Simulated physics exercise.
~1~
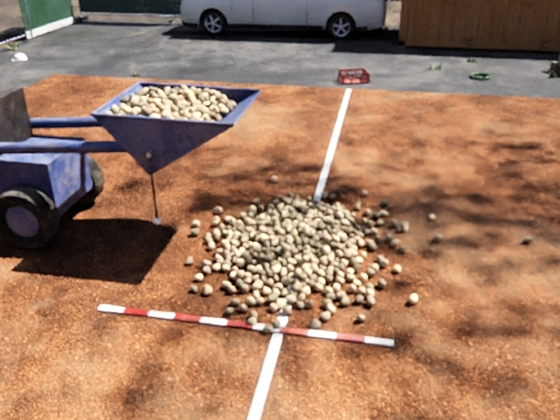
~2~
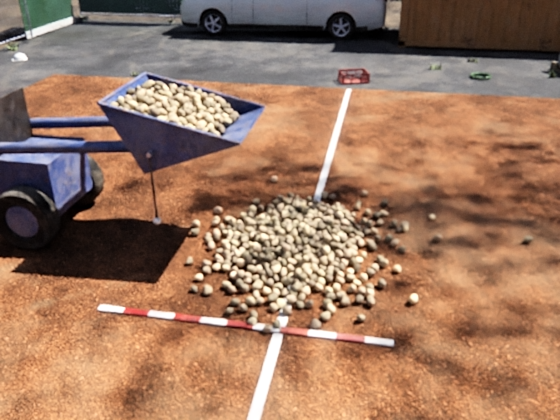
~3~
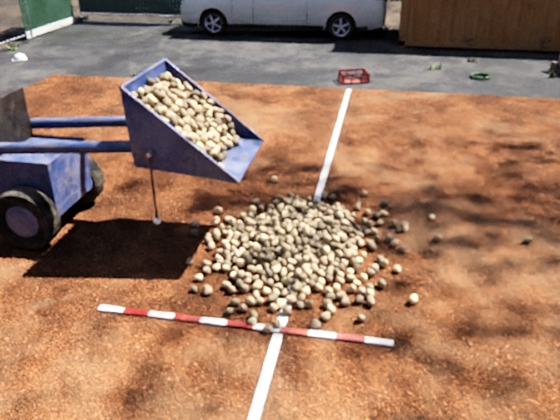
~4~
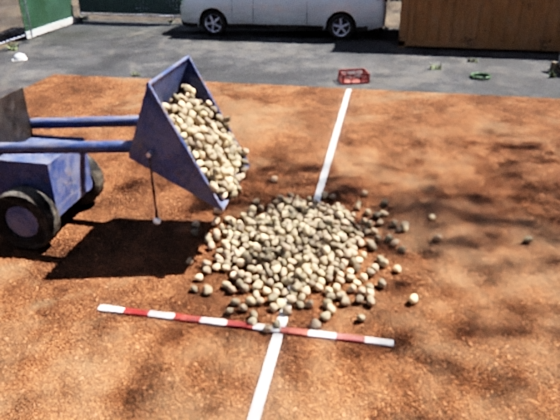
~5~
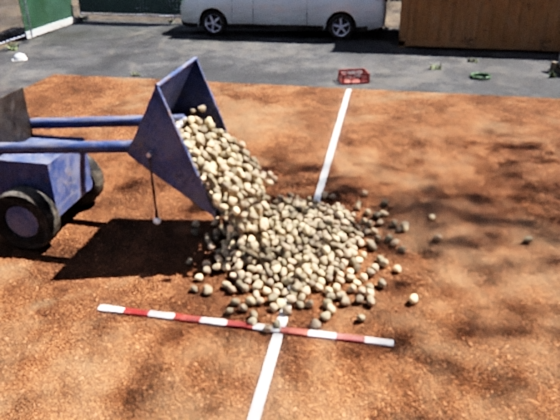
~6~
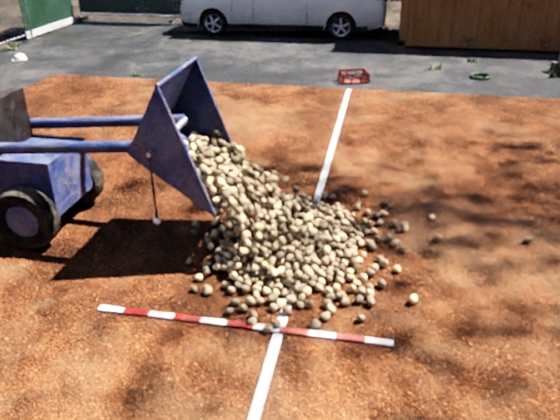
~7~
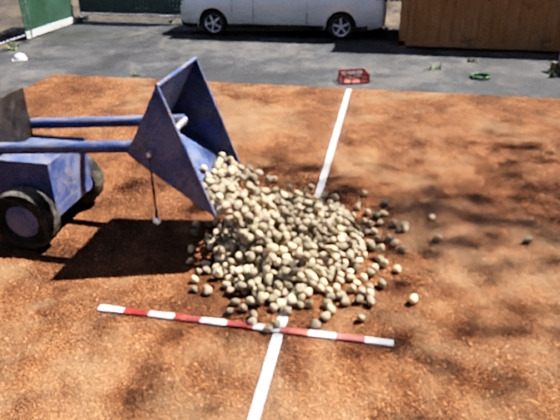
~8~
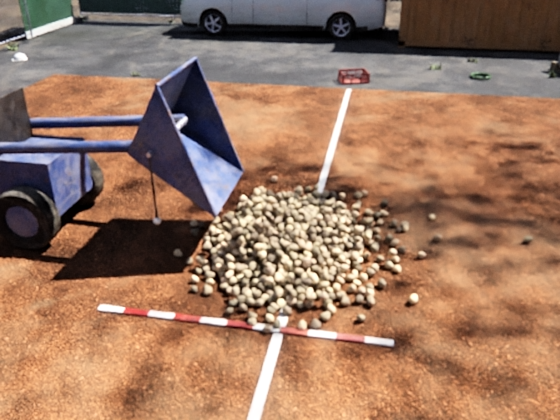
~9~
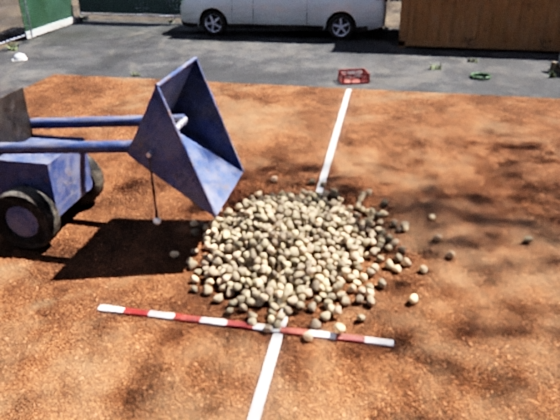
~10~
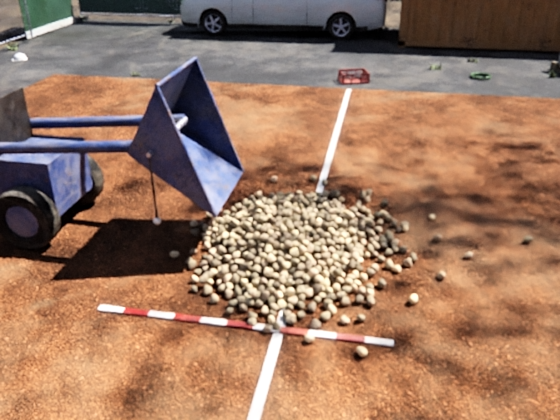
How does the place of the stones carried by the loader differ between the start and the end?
At the start they sit up in the blue bucket, above and to the left of the pile. At the end they lie lower and further right, on the ground as part of the larger pile across the white line.
